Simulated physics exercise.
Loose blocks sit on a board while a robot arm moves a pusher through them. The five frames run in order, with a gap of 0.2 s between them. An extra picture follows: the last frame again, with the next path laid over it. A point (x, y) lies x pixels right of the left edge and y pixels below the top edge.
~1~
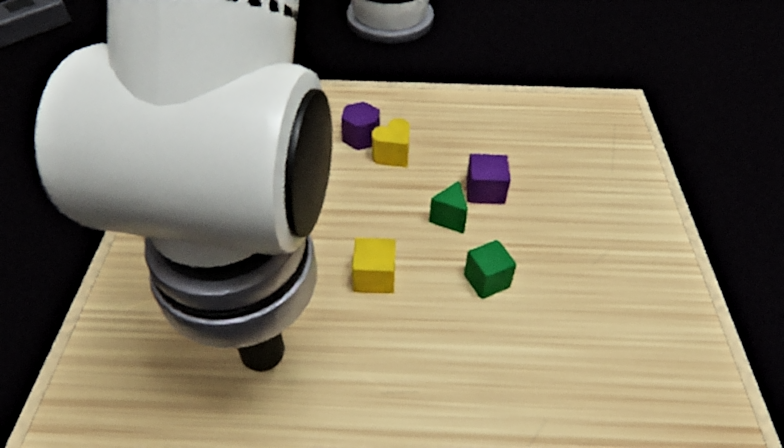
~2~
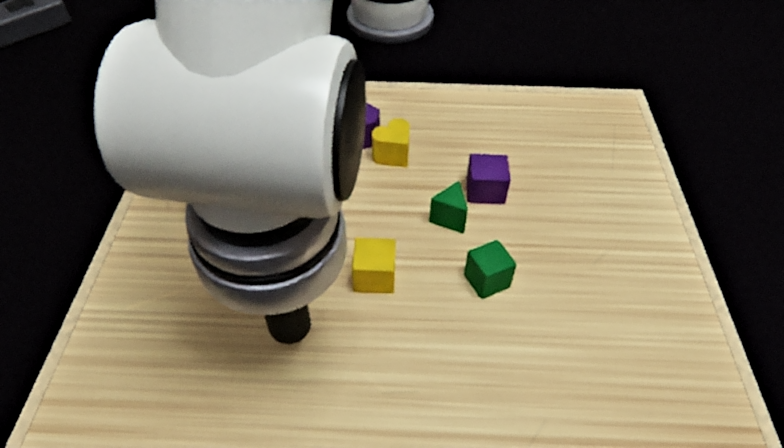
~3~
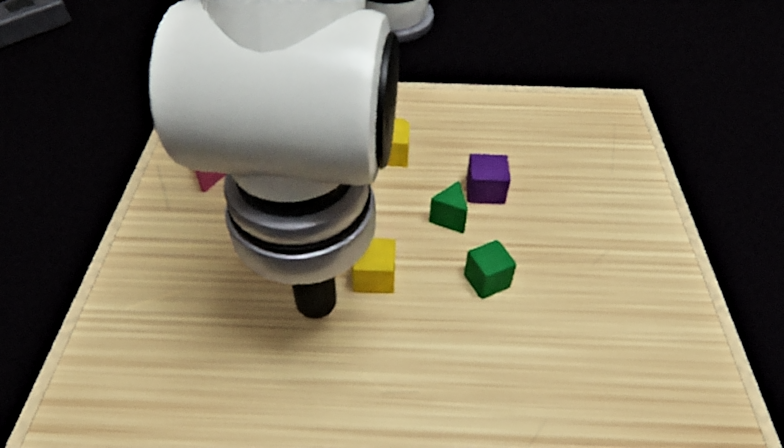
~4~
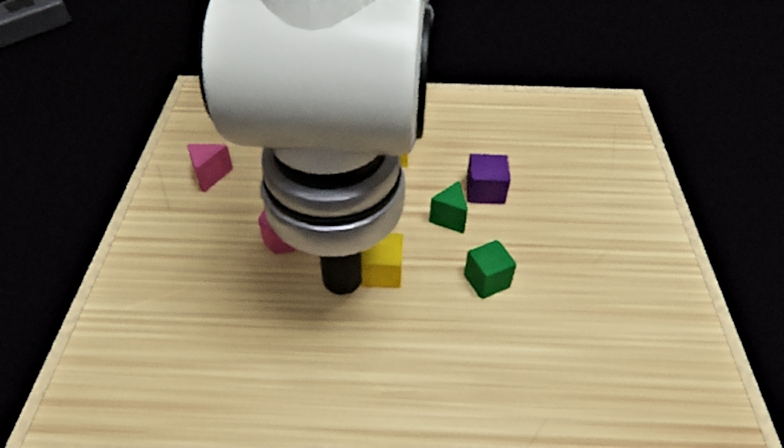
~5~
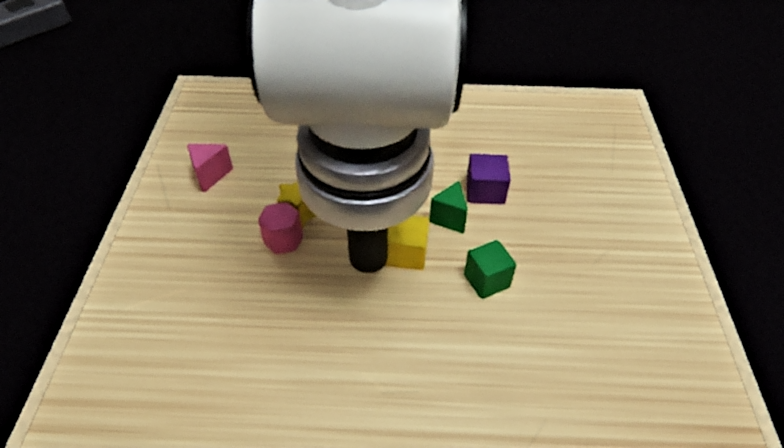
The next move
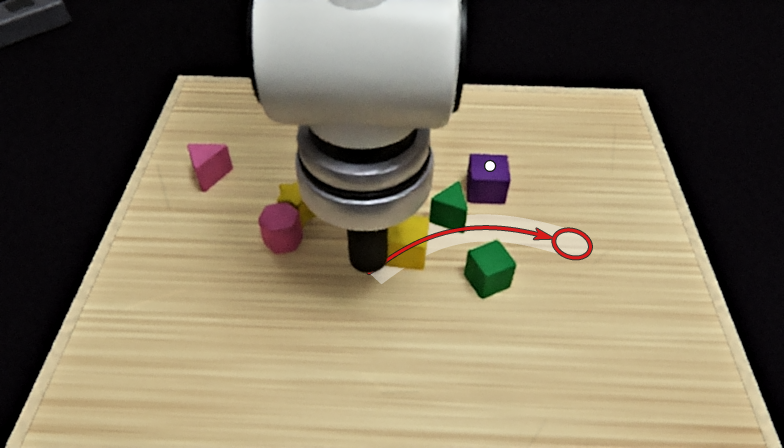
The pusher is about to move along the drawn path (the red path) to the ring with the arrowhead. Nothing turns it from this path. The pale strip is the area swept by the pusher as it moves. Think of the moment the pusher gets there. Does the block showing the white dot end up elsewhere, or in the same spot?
That block will leave its spot.
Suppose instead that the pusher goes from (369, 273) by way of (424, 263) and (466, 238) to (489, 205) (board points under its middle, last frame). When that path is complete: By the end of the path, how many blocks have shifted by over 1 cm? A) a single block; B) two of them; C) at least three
C
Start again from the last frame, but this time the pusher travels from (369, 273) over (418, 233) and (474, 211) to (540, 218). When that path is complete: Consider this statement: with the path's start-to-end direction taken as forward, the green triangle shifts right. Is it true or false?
That is false.
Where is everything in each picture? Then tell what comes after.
The first frame shows tip of the pusher at (264, 354), middles of tops, yellow square piece at (374, 253), green triangle at (453, 195), purple square piece at (490, 166), green square piece at (492, 257).
The second frame shows pusher at (290, 327), nothing pushed.
The third frame shows pusher at (317, 303), nothing pushed.
The fourth frame shows pusher at (343, 280), yellow square piece at (382, 248).
The fifth frame shows pusher at (368, 259), yellow square piece at (408, 229), green triangle at (453, 195), purple square piece at (490, 166), green square piece at (492, 257).
The line goes from (369, 273) via (429, 238) and (499, 228), ending at (572, 244); the dot is on the purple square piece.
On the path given first. One third of the way, pusher at (431, 224); yellow square piece at (471, 198); green triangle at (464, 174); purple square piece at (494, 165).
Two thirds of the way, pusher at (502, 214); yellow square piece at (523, 182), turned 45° anticlockwise; green triangle at (465, 165), turned 25° anticlockwise; purple square piece at (501, 155), turned 25° anticlockwise.
At the end, pusher at (577, 230); yellow square piece at (535, 181), turned 75° anticlockwise; green triangle at (465, 165), turned 25° anticlockwise; purple square piece at (501, 155), turned 25° anticlockwise; green square piece unmoved.
